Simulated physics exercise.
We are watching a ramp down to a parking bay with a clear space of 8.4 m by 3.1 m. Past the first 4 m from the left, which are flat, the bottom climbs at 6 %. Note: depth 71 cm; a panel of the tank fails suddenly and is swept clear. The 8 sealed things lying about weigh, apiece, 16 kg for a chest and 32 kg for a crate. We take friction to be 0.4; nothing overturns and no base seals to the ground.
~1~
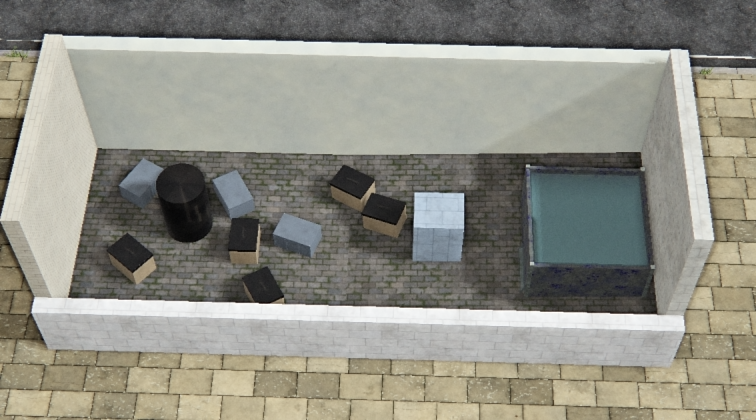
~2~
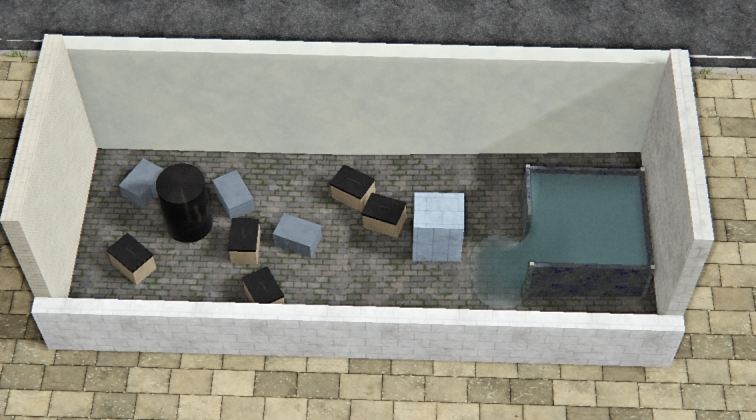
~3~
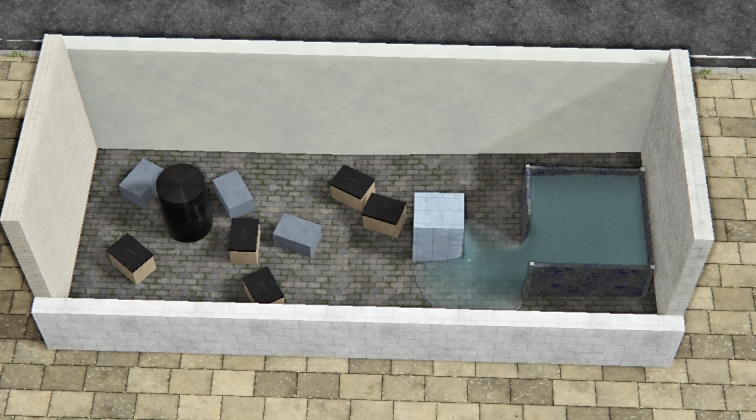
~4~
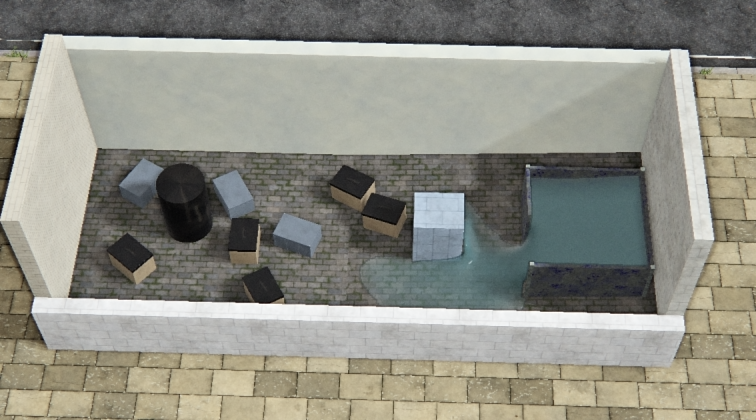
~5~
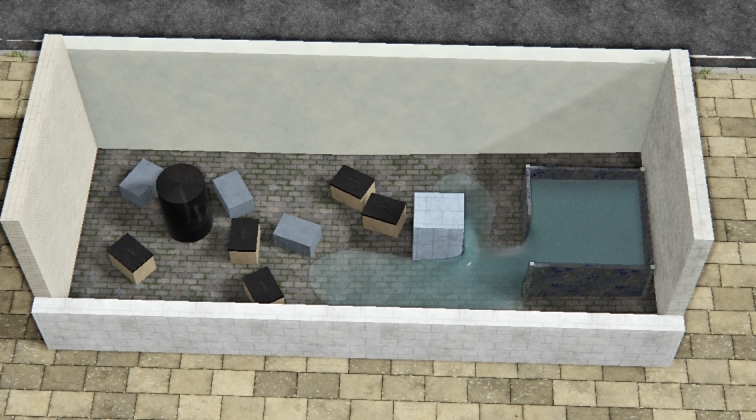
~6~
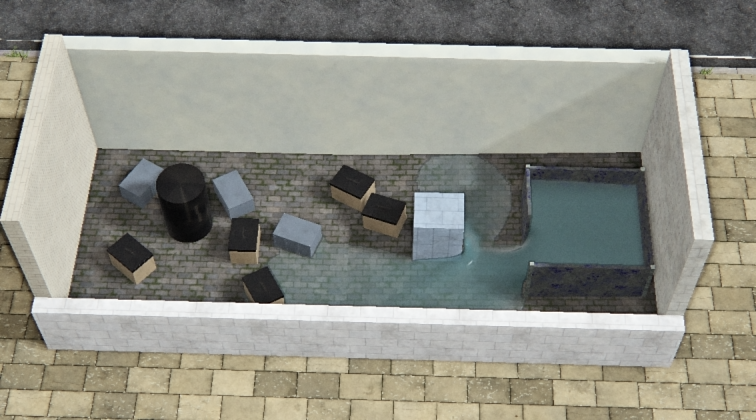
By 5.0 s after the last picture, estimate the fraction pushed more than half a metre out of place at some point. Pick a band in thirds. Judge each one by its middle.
Band: One to two thirds.
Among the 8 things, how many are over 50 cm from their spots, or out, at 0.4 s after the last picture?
Count then: 0.
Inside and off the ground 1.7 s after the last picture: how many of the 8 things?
2 at that moment.
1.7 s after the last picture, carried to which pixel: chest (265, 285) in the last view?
(86, 252), roughly.
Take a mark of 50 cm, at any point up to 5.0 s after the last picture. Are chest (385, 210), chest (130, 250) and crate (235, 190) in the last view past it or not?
Taking them in order, the first is below the mark, the second above the mark and the third below the mark.
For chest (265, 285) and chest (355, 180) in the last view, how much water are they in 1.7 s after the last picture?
Roughly 24 and 3 cm.
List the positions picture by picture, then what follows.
In the first picture, a chest at (263, 286) rests on the ground; a chest at (244, 234) rests on the ground; 2.6 m2 under water; 0 of 8 have shifted.
In the second picture, a chest at (263, 286) rests on the ground; a chest at (244, 234), on the bottom; 3.4 m2 under water; 0 of 8 have shifted.
In the third picture, a chest at (263, 286) rests on the ground; a chest at (244, 234) rests on the ground; water covers 4.4 m2; 0 of 8 have shifted.
In the fourth picture, a chest at (263, 286), on the bottom; a chest at (244, 234), on the bottom; water covers 5.5 m2; 0 of 8 have shifted.
In the fifth picture, a chest at (263, 286), on the bottom; a chest at (244, 234), on the bottom; 7.0 m2 under water; 0 of 8 have shifted.
In the sixth picture, a chest at (263, 286), on the bottom; a chest at (244, 234) rests on the ground; 8.7 m2 under water; 0 of 8 have shifted.
Then, 0.4 s after the last picture 0 of 8 are over 50 cm from their spots; 0 afloat.
Then, 1.7 s after the last picture 2 of 8 are over 50 cm from their spots; 2 afloat.
Then, 3.2 s after the last picture 2 of 8 are over 50 cm from their spots; 2 afloat.
Then, 5.0 s after the last picture 3 of 8 are over 50 cm from their spots, and 3 have been at some point; 4 afloat.
